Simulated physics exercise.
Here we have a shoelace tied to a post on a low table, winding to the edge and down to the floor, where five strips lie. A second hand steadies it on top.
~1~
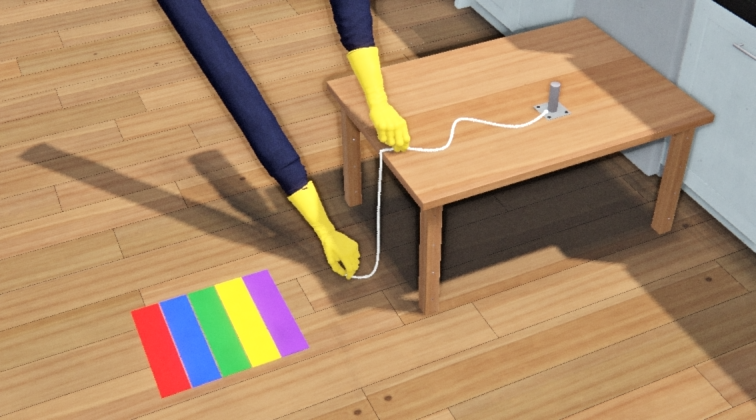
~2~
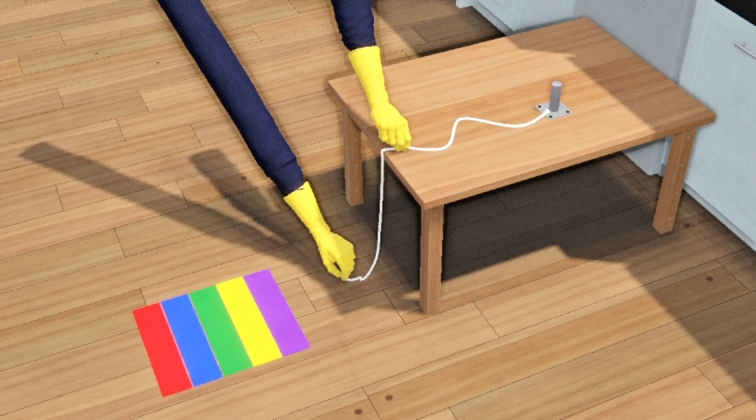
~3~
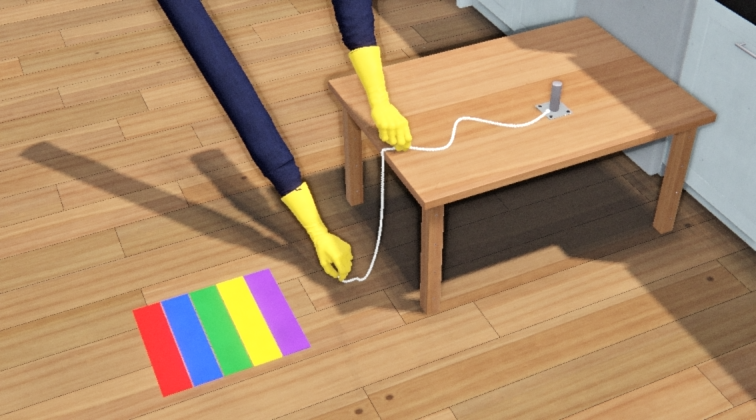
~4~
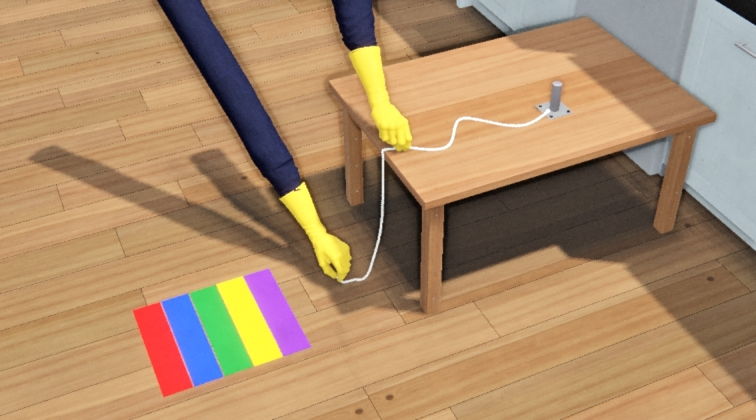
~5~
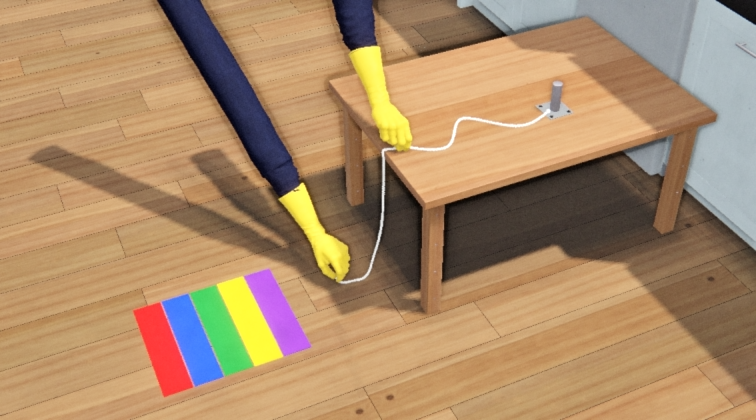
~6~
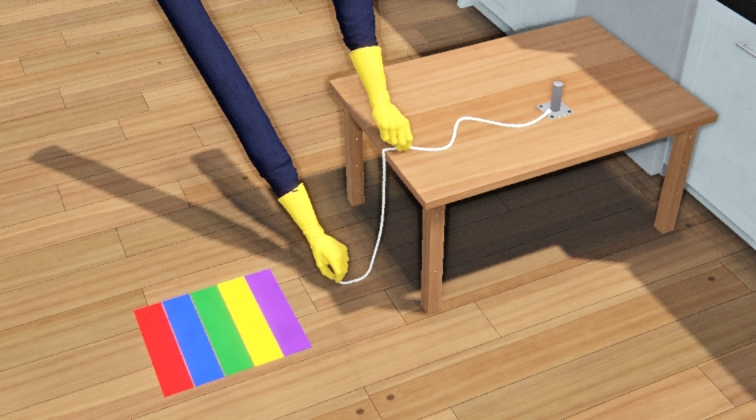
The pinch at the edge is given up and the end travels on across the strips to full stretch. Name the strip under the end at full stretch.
It halts on the green strip.
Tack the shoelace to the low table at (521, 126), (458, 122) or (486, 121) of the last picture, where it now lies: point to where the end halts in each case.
The places are (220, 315), (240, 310) and (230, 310).
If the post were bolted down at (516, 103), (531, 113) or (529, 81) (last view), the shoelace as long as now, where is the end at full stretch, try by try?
Try by try, around (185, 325), (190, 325) and (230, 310).
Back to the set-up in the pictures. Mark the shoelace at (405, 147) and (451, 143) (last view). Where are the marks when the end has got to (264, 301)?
The first at (382, 168), the second at (417, 144).
Soon after, end near (264, 301); over purple.
After that, end near (234, 311); over yellow.
At the stop, end near (218, 316); over green. Over green.
